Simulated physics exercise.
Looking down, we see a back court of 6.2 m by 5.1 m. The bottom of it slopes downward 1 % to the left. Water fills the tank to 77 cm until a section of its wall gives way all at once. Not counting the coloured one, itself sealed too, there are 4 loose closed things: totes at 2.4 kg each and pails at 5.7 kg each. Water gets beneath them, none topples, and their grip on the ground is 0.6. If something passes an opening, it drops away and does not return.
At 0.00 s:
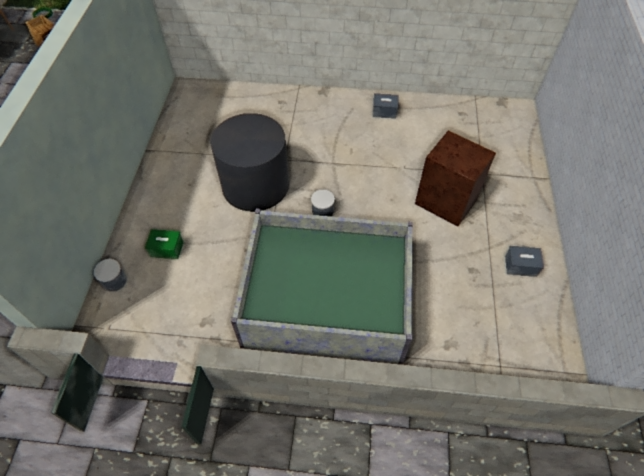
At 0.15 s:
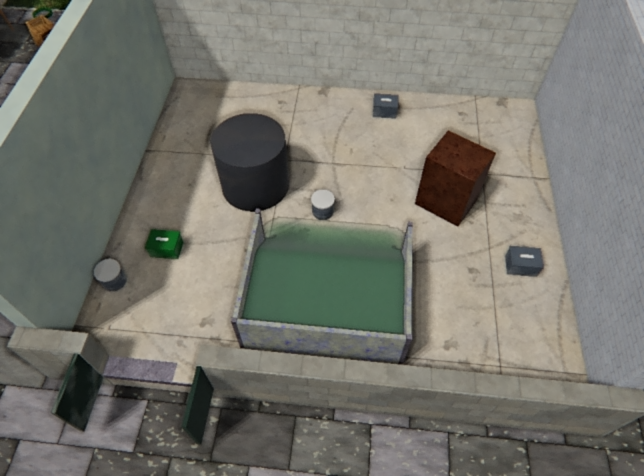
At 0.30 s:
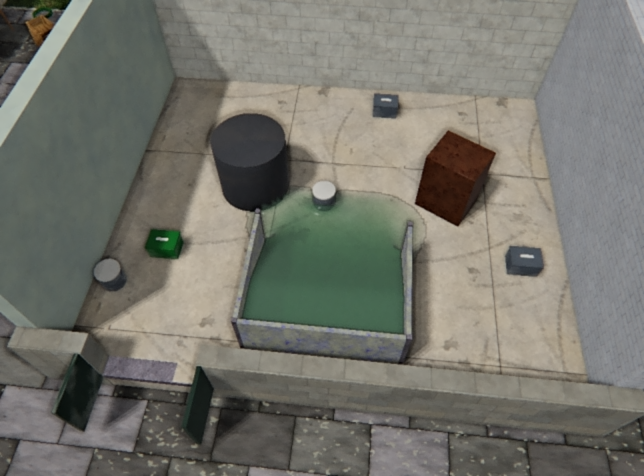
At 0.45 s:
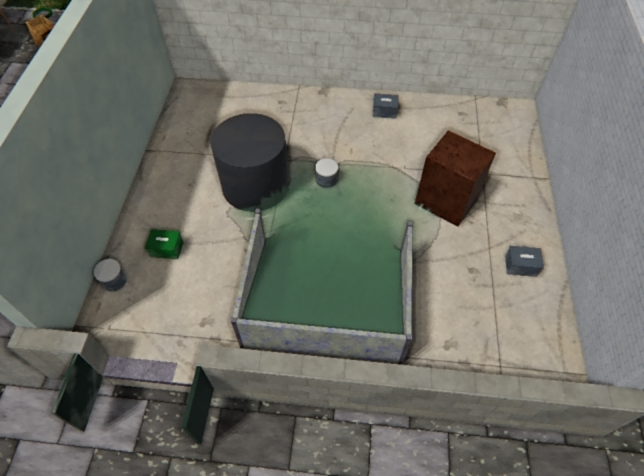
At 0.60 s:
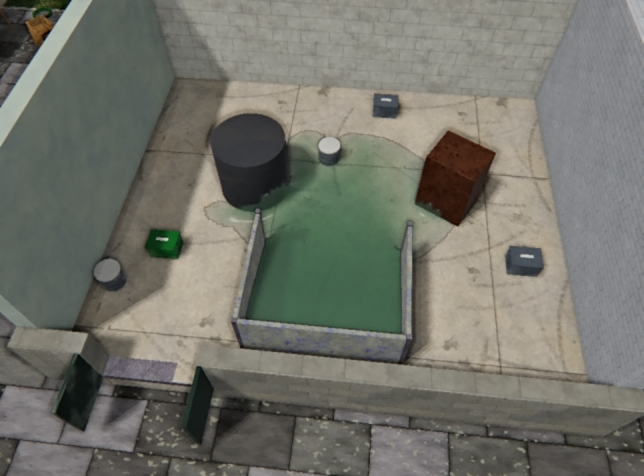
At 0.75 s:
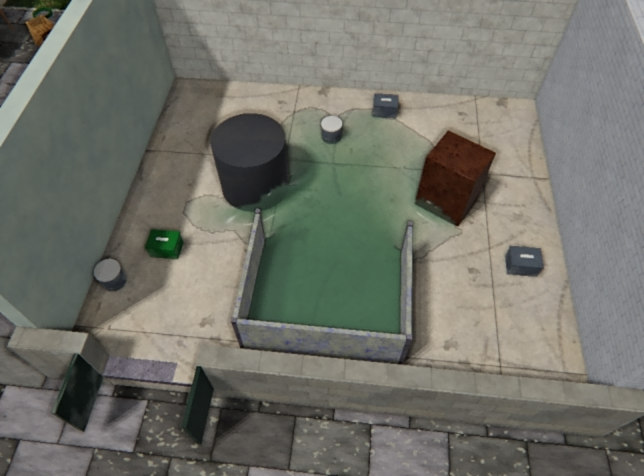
Green water spreads out of a low-walled tank near the front of a pale paved court, seen from high above by a still camera. A dark grey cylinder and a rusty brown block stand behind the tank, with a green tote and a grey pail at left and grey totes at back and right. The tank's back wall drops away, and the water fans across the floor, pushing a pale pail backward while the other things stay put.
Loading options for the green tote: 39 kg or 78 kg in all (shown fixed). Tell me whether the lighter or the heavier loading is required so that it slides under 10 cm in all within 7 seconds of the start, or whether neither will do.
It's going to be fine with the lighter option.
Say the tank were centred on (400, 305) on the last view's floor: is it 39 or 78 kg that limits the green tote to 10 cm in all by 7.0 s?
Then it turns out the lighter mass already works.
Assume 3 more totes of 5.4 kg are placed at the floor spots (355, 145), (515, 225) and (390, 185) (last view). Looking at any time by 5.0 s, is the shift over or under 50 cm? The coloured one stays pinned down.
In the given order, I'd say greater, greater, greater.
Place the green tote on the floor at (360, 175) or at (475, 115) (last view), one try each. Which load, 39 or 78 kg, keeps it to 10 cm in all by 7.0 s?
Try 1: Greater mass required. Try 2: Greater mass required.
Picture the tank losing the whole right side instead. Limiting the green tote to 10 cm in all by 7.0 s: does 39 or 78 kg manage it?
In that case, even the light one works.
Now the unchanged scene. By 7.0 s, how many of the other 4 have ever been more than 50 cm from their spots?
The total is 4.
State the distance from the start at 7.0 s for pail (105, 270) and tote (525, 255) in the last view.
So the first is off by 140 centimetres, the second by 200 centimetres.
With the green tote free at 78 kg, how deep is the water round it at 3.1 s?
Depth: Approx. 4 cm.
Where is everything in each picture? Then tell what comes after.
In the first frame, the green tote at (162, 240) rests on the ground; water covers 2.4 m2; 0 of 5 have shifted.
In the second frame, the green tote at (162, 240) rests on the ground; water covers 3.5 m2; 0 of 5 have shifted.
In the third frame, the green tote at (162, 240), on the bottom; water covers 4.7 m2; 1 of 5 have shifted.
In the fourth frame, the green tote at (162, 240), on the bottom; 6.0 m2 under water; 1 of 5 have shifted.
In the fifth frame, the green tote at (162, 240), on the bottom; water covers 7.5 m2; 1 of 5 have shifted.
In the sixth frame, the green tote at (162, 240), on the bottom; 9.2 m2 under water; 1 of 5 have shifted.
After 1.4 s the green tote would be 0 cm from its start with 39 kg and 0 cm from its start with 78 kg; 3 cm of water round it then.
After 3.1 s the green tote would be 0 cm from its start with 39 kg and 0 cm from its start with 78 kg; 4 cm of water round it then.
After 4.9 s the green tote would be 0 cm from its start with 39 kg and 0 cm from its start with 78 kg; 7 cm of water round it then.
After 7.0 s the green tote would be 0 cm from its start with 39 kg and 0 cm from its start with 78 kg; 5 cm of water round it then.
